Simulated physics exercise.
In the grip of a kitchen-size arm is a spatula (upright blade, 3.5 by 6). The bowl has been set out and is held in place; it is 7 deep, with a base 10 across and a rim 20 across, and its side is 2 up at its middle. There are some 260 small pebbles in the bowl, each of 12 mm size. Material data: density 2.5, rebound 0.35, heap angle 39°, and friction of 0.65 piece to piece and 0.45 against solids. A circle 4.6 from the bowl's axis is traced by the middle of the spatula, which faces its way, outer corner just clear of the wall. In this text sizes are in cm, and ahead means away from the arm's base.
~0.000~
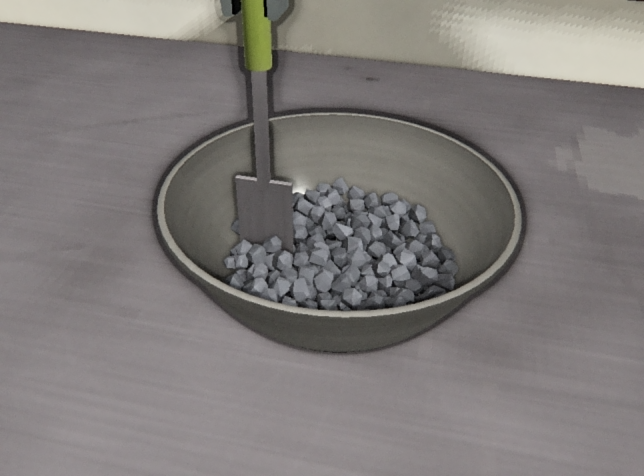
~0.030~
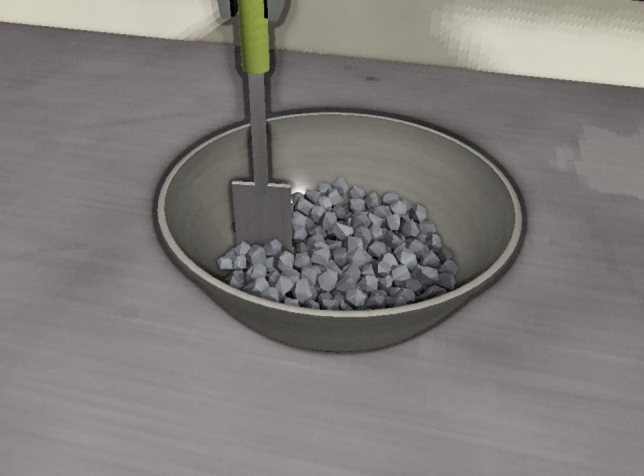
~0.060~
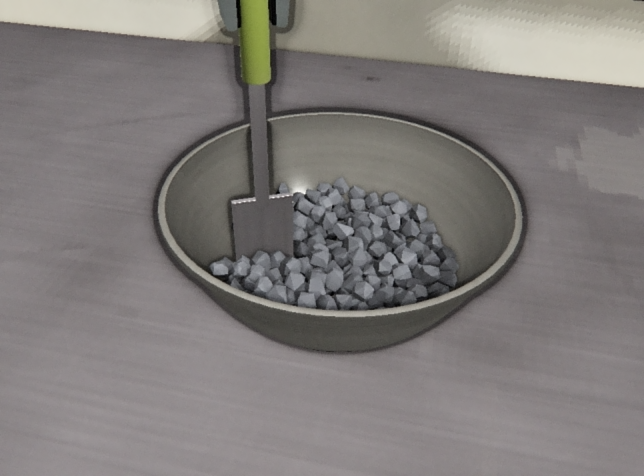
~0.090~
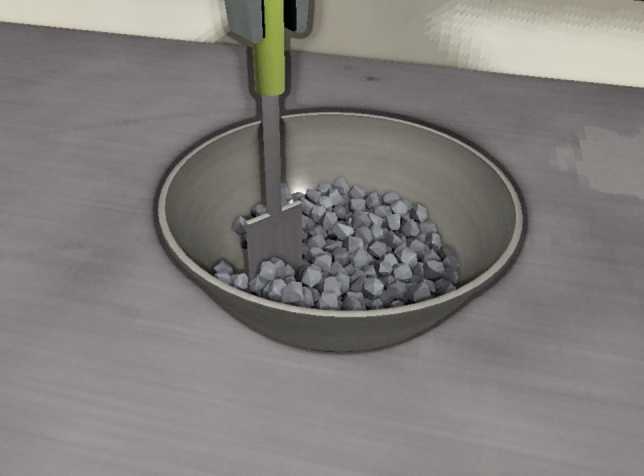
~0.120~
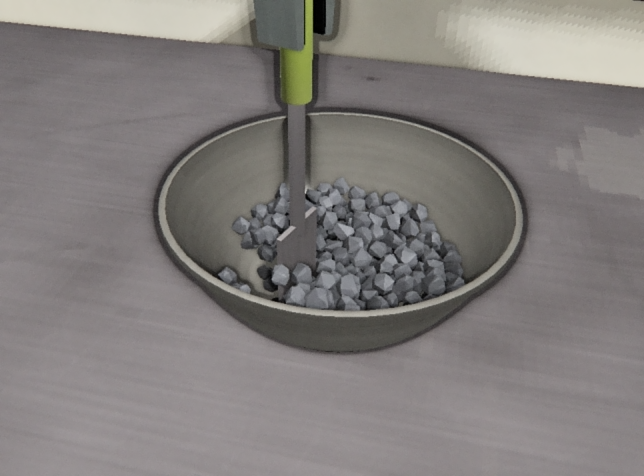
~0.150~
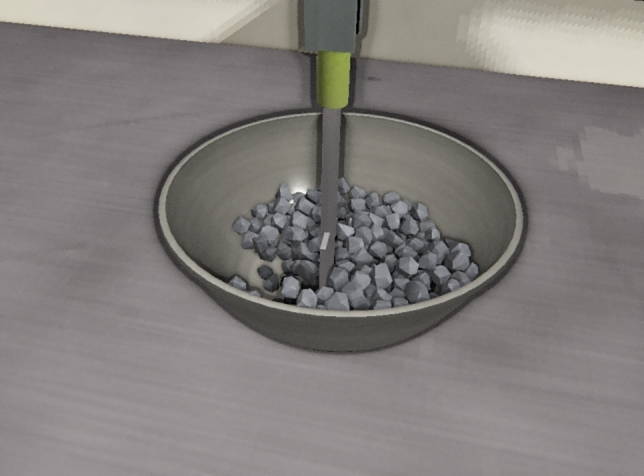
A wide grey-green bowl of small blue-grey pebbles sits on a greyish, faintly streaked surface, seen from above at an angle by a still camera, with a pale backdrop behind. A flat grey spatula with a lime-green handle, held upright by a dark grey gripper, stands in the pebbles at the left. It sweeps along the near left side towards the right, turning edge-on and pushing pebbles aside.
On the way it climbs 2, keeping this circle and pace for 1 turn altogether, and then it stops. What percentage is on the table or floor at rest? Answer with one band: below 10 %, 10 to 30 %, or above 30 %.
Below 10 %.
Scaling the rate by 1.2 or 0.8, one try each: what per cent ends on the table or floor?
First try close to 10, second close to 0, in per cent.
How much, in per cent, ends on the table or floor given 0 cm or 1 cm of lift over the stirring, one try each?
Try one: Around 10 %; try two: Around 5 %.
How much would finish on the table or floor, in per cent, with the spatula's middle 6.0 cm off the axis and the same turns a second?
That would give close to 0 per cent.
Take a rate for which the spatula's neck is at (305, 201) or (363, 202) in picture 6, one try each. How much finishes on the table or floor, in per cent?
It comes to roughly 0 per cent and then 5 per cent.
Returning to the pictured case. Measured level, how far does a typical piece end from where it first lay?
Something like 6 centimetres, give or take.
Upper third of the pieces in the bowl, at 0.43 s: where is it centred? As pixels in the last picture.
I'd say about (310, 174).
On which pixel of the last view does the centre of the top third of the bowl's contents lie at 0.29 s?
Centre estimate: Approx. (444, 202) px.
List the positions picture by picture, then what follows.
Spatula neck at (263, 158), 0° round; upper third of the load around (340, 250), from x 230 to 450, top at y 190; 264 in the bowl, in the first frame.
Spatula neck at (260, 162), 8° round; upper third of the load around (333, 251), from x 225 to 450, top at y 185, in the second frame.
Spatula neck at (261, 175), 29° round; upper third of the load around (330, 268), from x 220 to 450, top at y 185, in the third frame.
Spatula neck at (273, 188), 50° round; upper third of the load around (338, 278), from x 225 to 450, top at y 185, in the fourth frame.
Spatula neck at (297, 199), 72° round; upper third of the load around (350, 282), from x 225 to 455, top at y 185, in the fifth frame.
Spatula neck at (329, 204), 94° round; upper third of the load around (381, 281), from x 235 to 465, top at y 185; 264 in the bowl, in the sixth frame.
By 0.29 s, 194° round, highest piece 9 above the table; 261 in the bowl, 3 in flight or on the tool.
By 0.43 s, 295° round, highest piece 8 above the table; 258 in the bowl, 5 on the table or floor, 1 in flight or on the tool.
By 0.70 s, 0° round, highest piece 5 above the table; 258 in the bowl, 6 on the table or floor.
By 1.40 s, 0° round, highest piece 5 above the table; 258 in the bowl, 6 on the table or floor.
Final count, 258 in the bowl, 6 on the table or floor. That is 2 % on the table or floor.
